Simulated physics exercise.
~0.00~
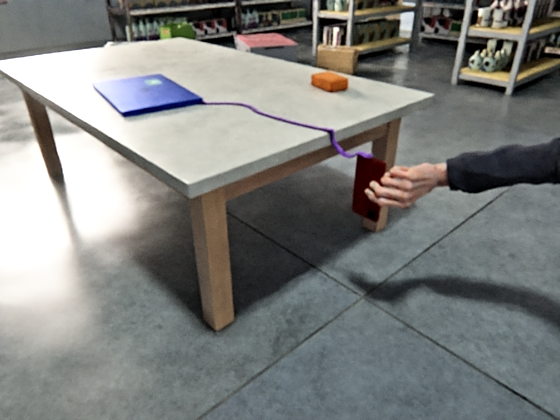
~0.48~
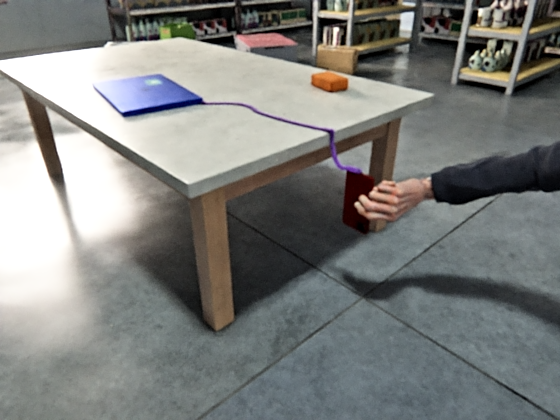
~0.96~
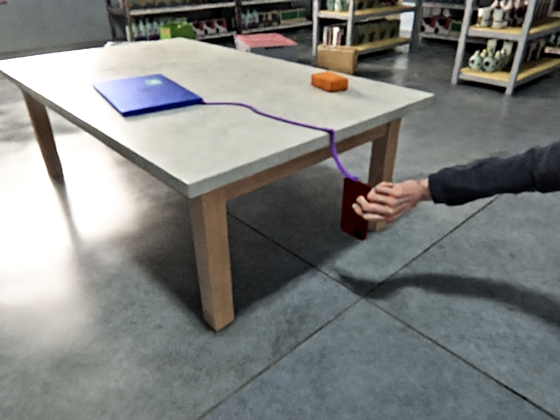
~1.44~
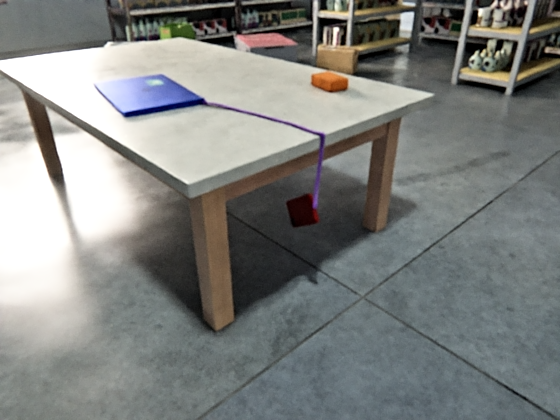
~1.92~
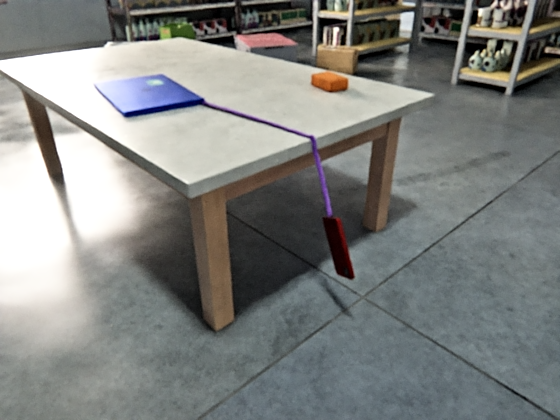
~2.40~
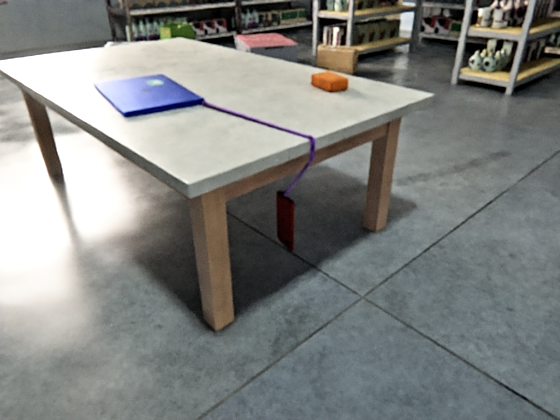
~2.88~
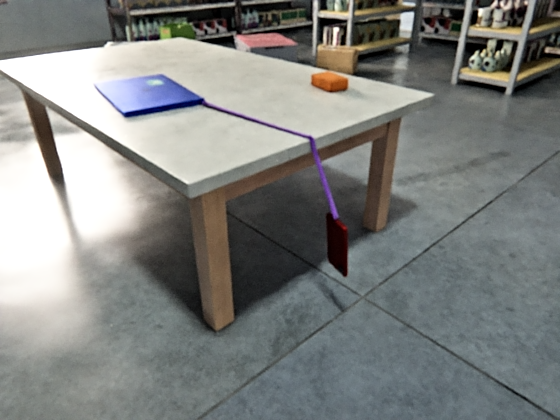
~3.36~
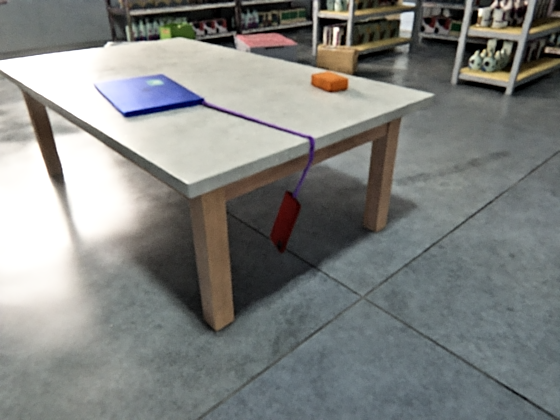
A red phone, tied to a purple ribbon that runs across a pale table to a blue laptop, is held by a hand beyond the table's edge. The hand lowers the phone slightly, moving it a little to the left, then lets go and leaves the view. The phone drops and swings left beneath the edge as the ribbon pulls straighter. It swings back right and lower, then left, right and left again, tilting as it goes. It ends dangling above the floor, while the laptop and the orange sponge stay where they are on the table.
